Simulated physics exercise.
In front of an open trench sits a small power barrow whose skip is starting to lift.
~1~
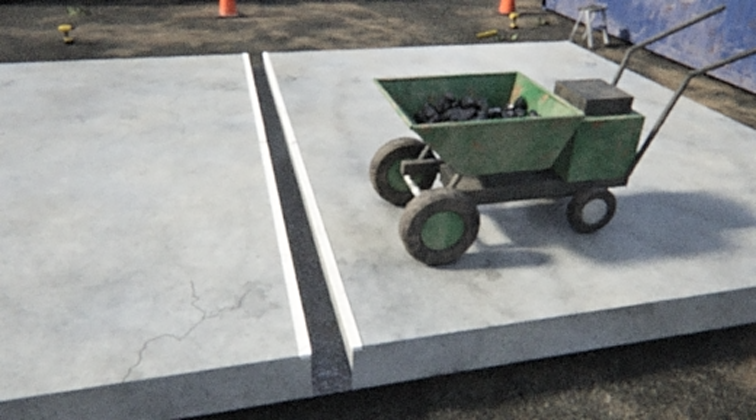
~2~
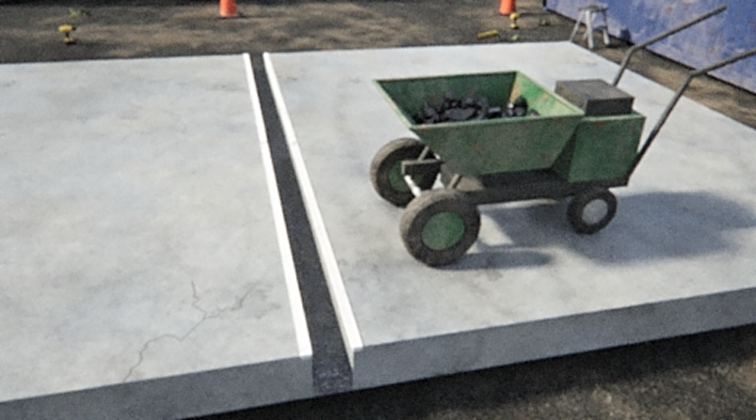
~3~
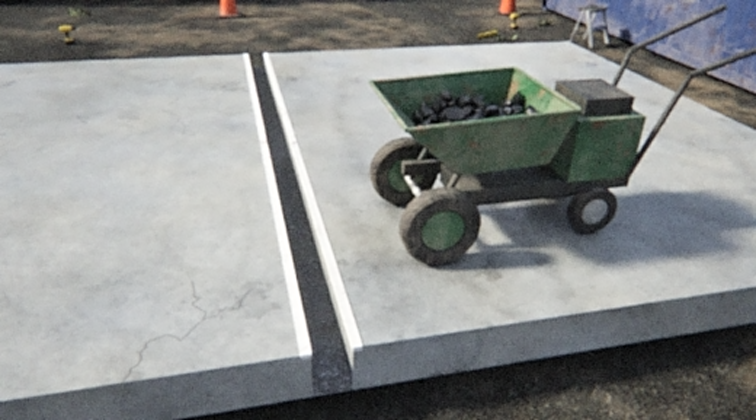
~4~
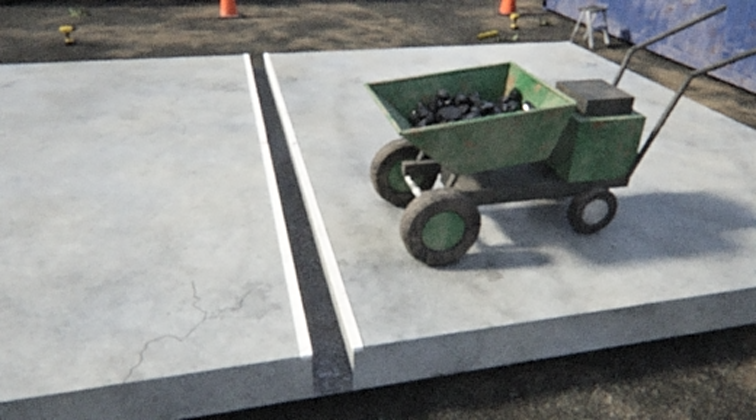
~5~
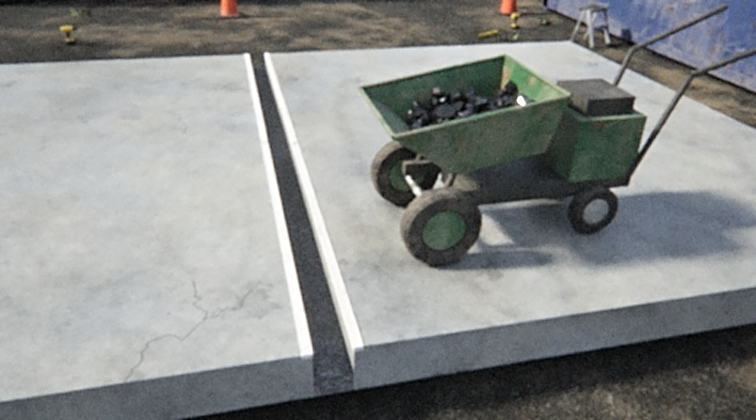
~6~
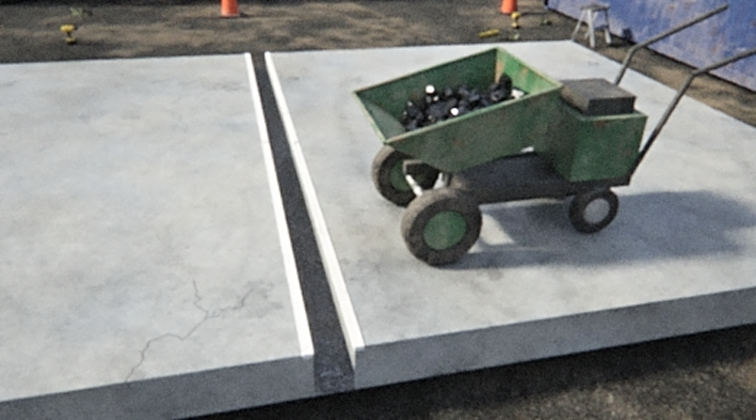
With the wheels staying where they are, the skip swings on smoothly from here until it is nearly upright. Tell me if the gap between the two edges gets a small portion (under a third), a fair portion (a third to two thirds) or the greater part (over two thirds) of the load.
It gets a fair portion.
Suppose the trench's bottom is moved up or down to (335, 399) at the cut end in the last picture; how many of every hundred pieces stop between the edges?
I'd put it at about 60 in a hundred.
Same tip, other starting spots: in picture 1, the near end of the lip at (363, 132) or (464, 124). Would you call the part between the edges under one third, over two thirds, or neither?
First: Below one third. Second: In the middle band.
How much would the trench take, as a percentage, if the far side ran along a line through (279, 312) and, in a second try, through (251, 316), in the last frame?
80 %, then 100 %.
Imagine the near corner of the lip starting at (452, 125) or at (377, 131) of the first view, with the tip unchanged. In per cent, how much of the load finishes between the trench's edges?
About 60 and 0 per cent.
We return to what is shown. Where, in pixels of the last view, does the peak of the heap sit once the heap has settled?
Summit in the final view: Around (265, 232).
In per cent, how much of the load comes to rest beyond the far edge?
Near 50 in every hundred.
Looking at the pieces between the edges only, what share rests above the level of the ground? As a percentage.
About 15 %.
Soon, skip tipped steeply; all in the skip.
A while on, skip tipped right over; most in the skip; a small part in or heaped over the trench; a small part beyond it.
Towards the end, skip tipped right over; a stray few in the skip; about half in or heaped over the trench; about half beyond it.
Finally, skip tipped right over; about half in or heaped over the trench; about half beyond it.
